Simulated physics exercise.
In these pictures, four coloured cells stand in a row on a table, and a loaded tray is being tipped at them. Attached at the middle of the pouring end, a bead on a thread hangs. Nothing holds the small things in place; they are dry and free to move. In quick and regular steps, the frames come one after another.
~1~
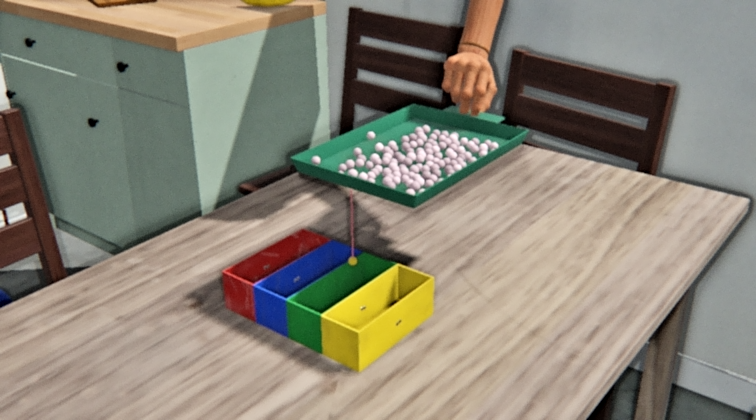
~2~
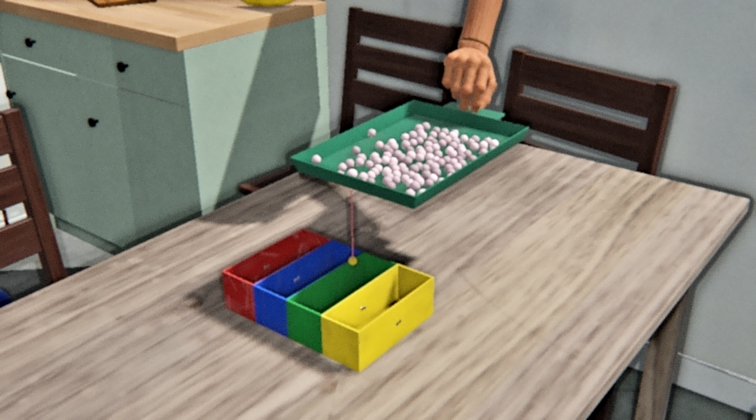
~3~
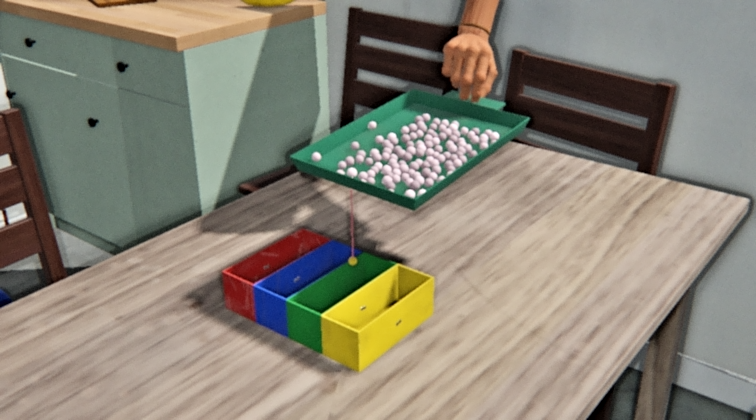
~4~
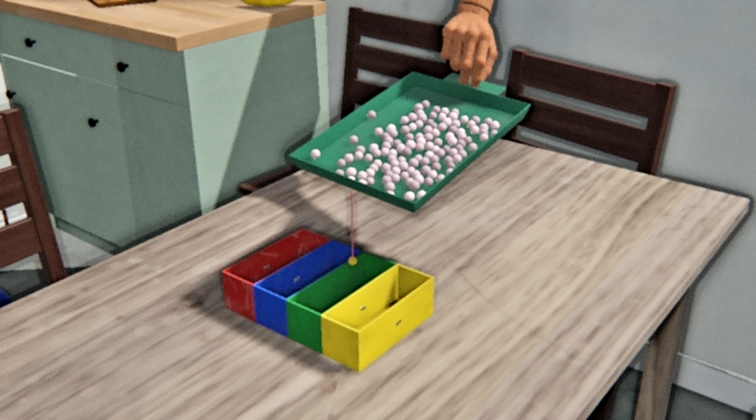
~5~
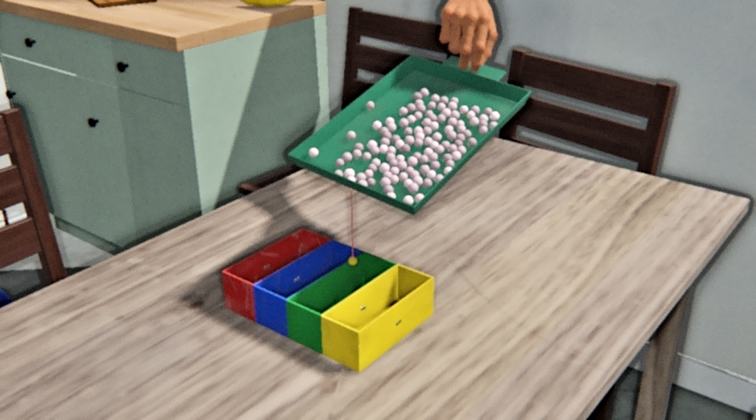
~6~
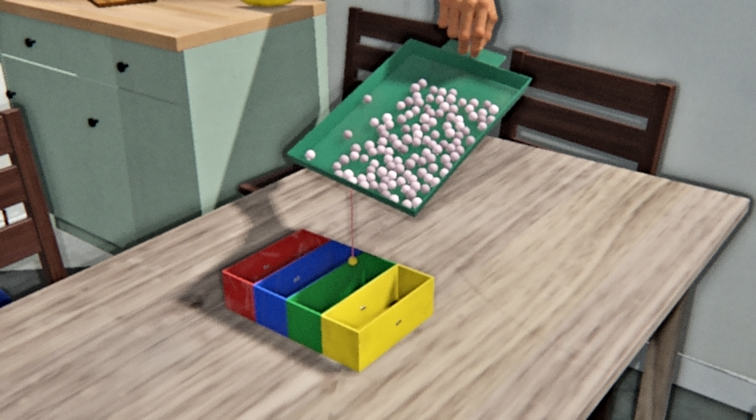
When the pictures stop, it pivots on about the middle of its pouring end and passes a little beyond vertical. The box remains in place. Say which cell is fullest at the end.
The yellow cell is fullest at the end.
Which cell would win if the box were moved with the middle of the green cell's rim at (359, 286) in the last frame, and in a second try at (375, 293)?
You'd see the yellow one win the first time and that yellow cell win the second.
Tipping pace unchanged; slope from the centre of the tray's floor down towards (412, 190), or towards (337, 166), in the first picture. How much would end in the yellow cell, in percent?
Close to 50 percent first and close to 0 percent second.
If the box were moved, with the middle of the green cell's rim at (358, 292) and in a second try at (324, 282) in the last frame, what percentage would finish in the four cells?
80 and 30 in a hundred, in turn.
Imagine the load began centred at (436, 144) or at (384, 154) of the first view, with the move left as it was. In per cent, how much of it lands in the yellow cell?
It would be 40 in a hundred, and then 50 in a hundred.
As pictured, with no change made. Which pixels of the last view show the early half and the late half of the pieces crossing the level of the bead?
(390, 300) for the early half, (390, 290) for the late half.
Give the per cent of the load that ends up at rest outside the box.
50 per cent.
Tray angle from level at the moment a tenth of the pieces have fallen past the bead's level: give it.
Around 65° at that moment.
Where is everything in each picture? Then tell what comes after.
The first frame shows corners of the pouring end at (298, 157) and (414, 193), level; middle of the load at (420, 159), sugar pearls; bead on its thread at (353, 261); red cell at (239, 293); blue cell at (271, 308); green cell at (305, 323); yellow cell at (341, 340).
The second frame shows corners of the pouring end at (298, 157) and (414, 193), level; middle of the load at (420, 158).
The third frame shows corners of the pouring end at (297, 156) and (414, 196), tipped barely, lowest at the right corner; middle of the load at (420, 153).
The fourth frame shows corners of the pouring end at (296, 154) and (413, 199), tipped a little, lowest at the right corner; middle of the load at (420, 147).
The fifth frame shows corners of the pouring end at (295, 153) and (413, 202), tipped clearly, lowest at the right corner; middle of the load at (418, 143), about a quarter on the move.
The sixth frame shows corners of the pouring end at (294, 152) and (413, 205), tipped clearly, lowest at the right corner; middle of the load at (416, 142), nearly all on the move; red cell at (239, 293); blue cell at (271, 308); green cell at (305, 323); yellow cell at (341, 340).
Soon after the last picture, tray tipped steeply; about two thirds on the tray; a small part in the yellow cell; a stray few in the green cell; about a quarter falling or outside the box.
A little later, tray tipped past a quarter turn; about half in the yellow cell; a small part in the green cell; about half falling or outside the box.
Later still, tray tipped past a quarter turn; about half in the yellow cell; a small part in the green cell; about half falling or outside the box.
By the end, tray tipped past a quarter turn; about half in the yellow cell; a small part in the green cell; none in the blue cell; none in the red cell; about half outside the box.
